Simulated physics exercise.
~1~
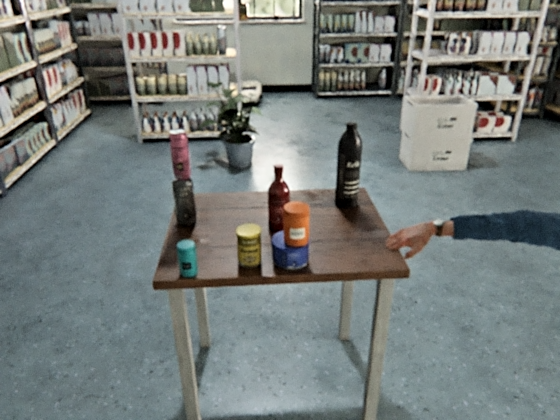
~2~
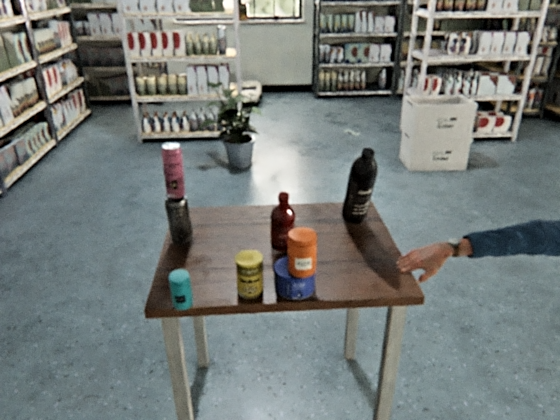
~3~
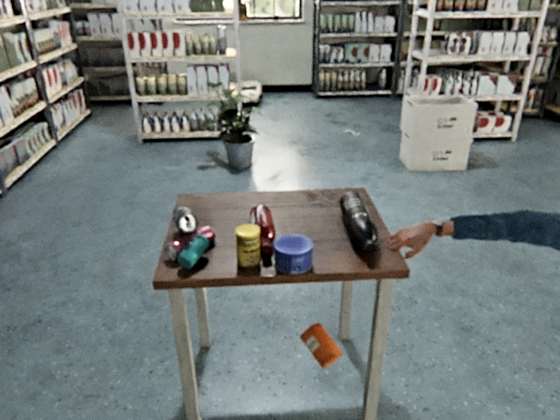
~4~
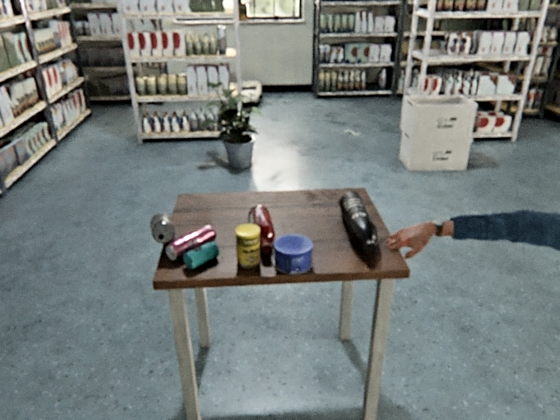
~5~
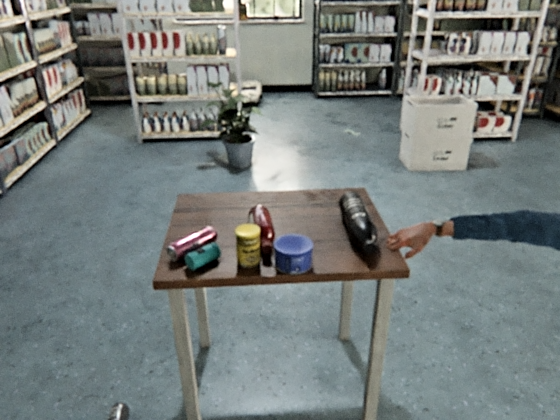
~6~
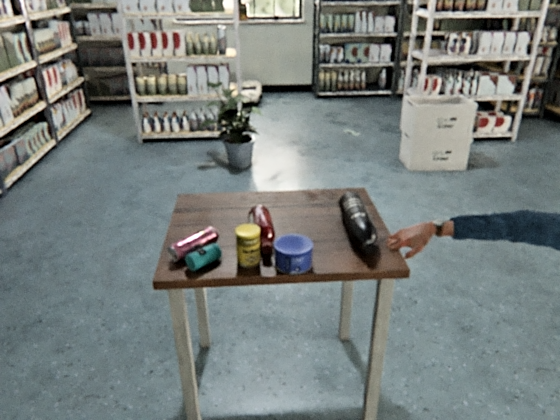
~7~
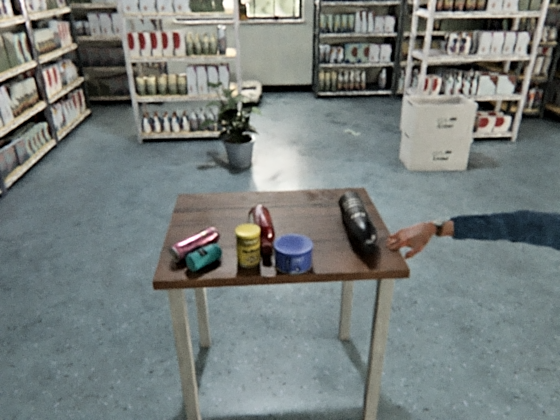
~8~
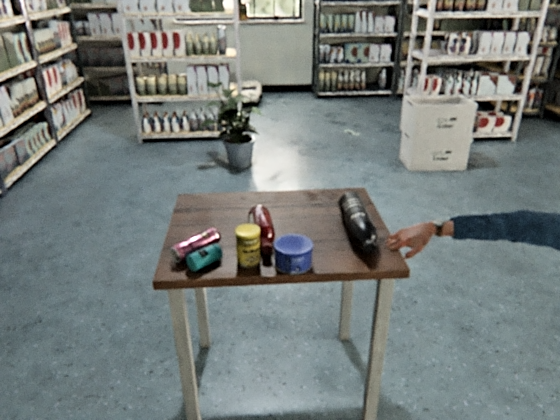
A small wooden table holding bottles, cans and jars jerked towards the viewer and back beside an outstretched hand, toppling most of them; the orange jar fell off, then the grey can rolled off, while the blue tub and yellow tin stayed upright.
